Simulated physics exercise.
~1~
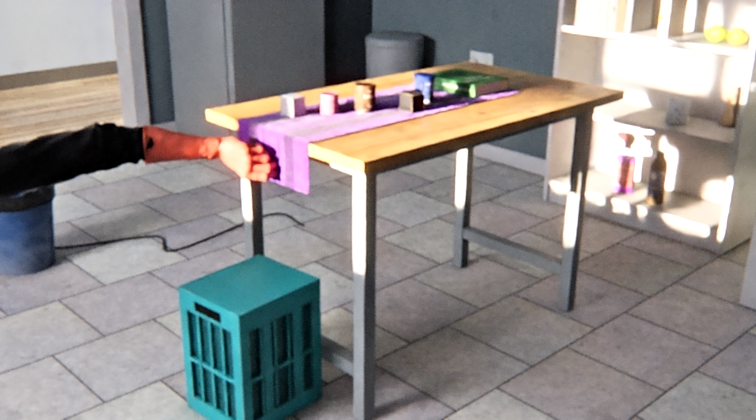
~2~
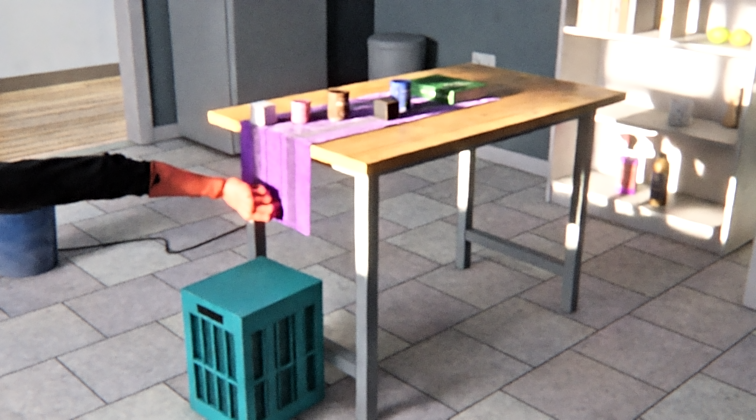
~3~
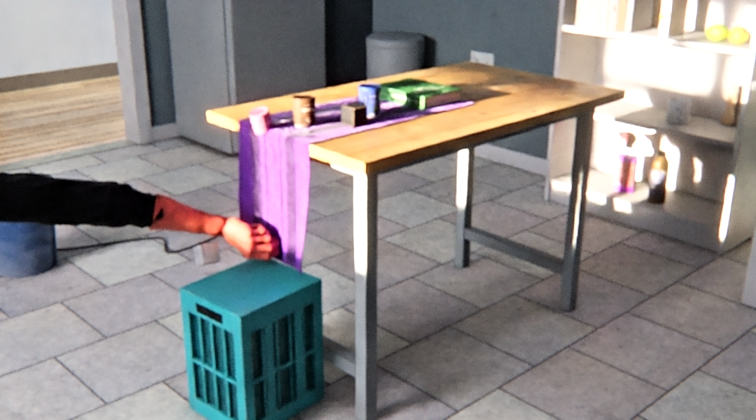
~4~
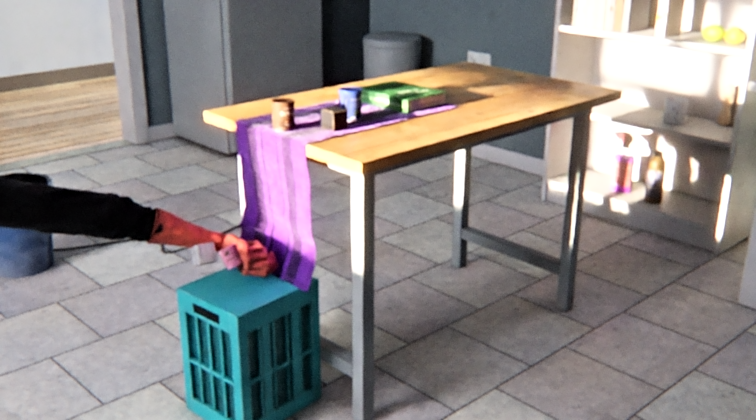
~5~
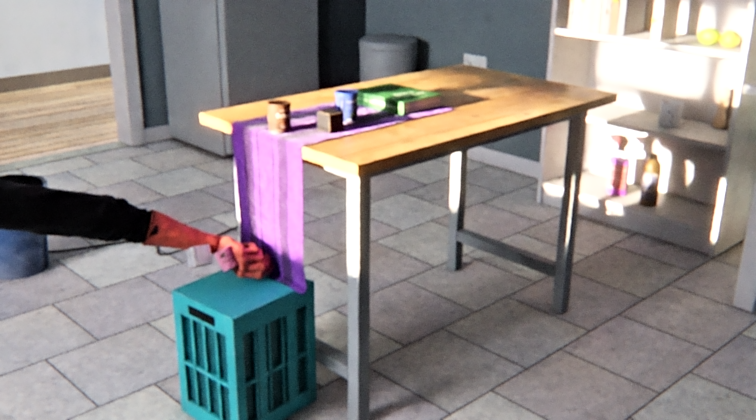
In a tiled room, a hand pulls a purple runner down, and two objects fall off.
